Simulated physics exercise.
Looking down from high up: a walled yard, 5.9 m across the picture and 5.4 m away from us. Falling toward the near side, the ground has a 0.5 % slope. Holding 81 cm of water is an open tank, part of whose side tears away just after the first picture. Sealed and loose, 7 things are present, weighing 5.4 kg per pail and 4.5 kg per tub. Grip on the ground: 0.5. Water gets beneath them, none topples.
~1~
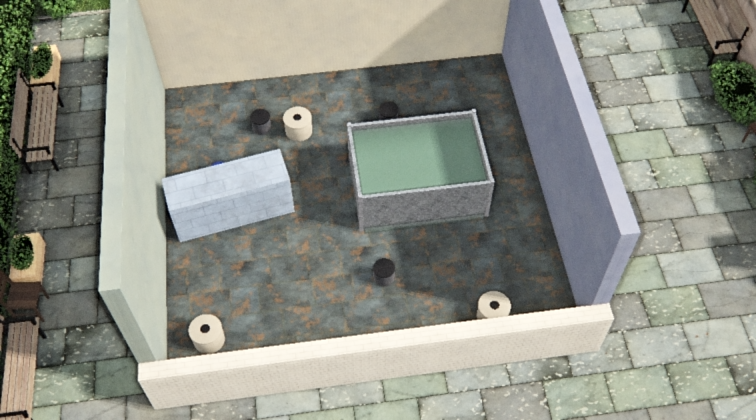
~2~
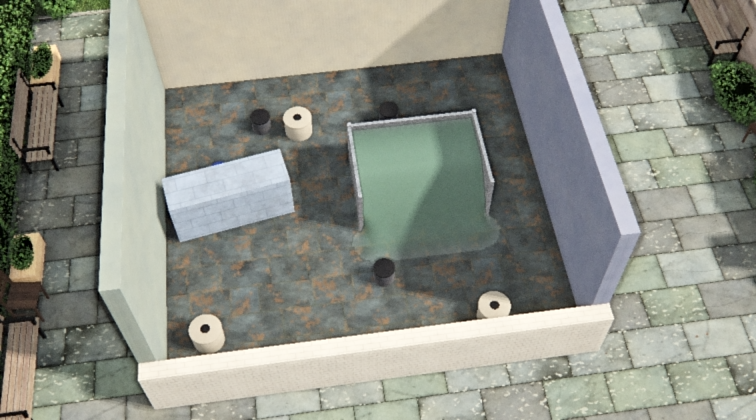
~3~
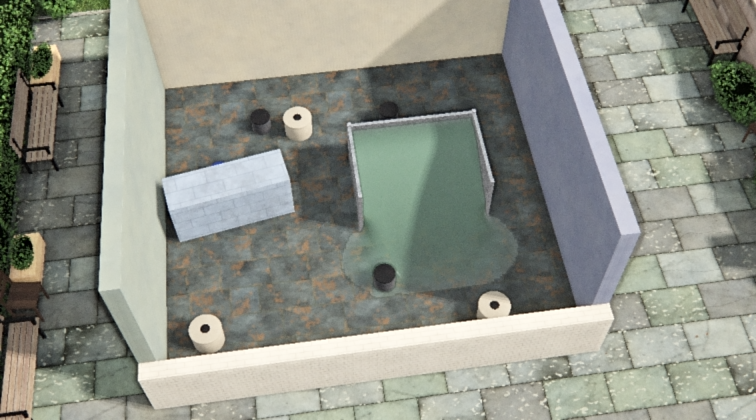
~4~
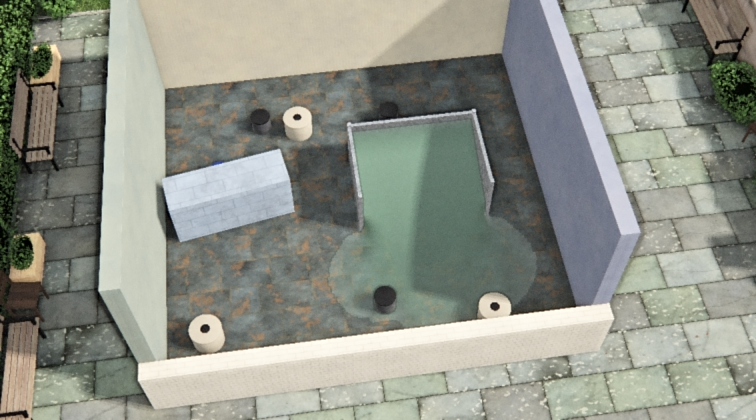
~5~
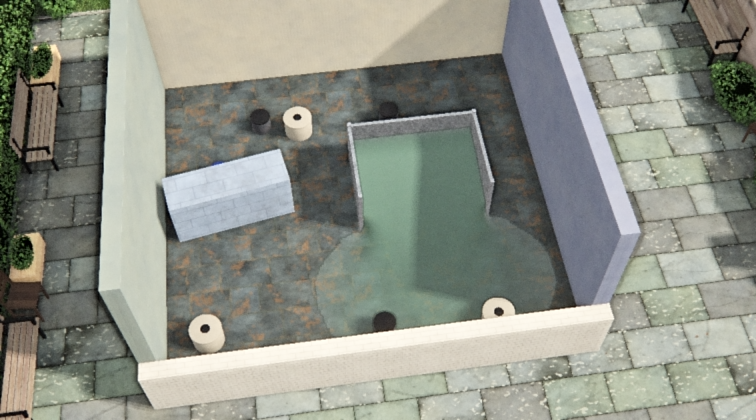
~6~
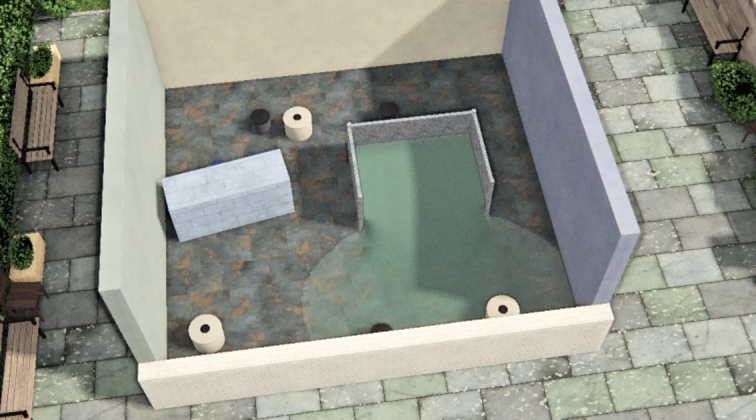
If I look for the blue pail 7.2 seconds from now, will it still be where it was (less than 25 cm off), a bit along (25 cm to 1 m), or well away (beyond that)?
It'll be roughly where it started.
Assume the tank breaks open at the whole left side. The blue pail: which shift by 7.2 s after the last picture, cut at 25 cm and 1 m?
Note: Blue pail displaced a long way.
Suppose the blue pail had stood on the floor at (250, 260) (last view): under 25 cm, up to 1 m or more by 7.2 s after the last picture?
It goes a long way.
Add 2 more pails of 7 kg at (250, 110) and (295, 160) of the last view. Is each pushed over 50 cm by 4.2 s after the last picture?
First not far enough, second not far enough.
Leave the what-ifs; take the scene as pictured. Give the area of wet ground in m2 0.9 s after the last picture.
Around 11.5 m2 of it.
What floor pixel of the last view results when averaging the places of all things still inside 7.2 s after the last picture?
They average out to somewhere around (275, 195).
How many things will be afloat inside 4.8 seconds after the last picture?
Count: 3.
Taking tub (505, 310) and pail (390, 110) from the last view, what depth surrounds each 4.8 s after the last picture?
Close to 5 and 4 centimetres.
Then, 0.9 s after the last picture the blue pail is near (219, 170), 0.0 m from its start, aground; 2 afloat.
Then, 2.8 s after the last picture the blue pail is near (219, 170), 0.0 m from its start, aground; 2 afloat.
Then, 4.8 s after the last picture the blue pail is near (219, 170), 0.0 m from its start, aground; 3 afloat.
Then, 7.2 s after the last picture the blue pail is near (219, 170), 0.0 m from its start, aground; 4 afloat.
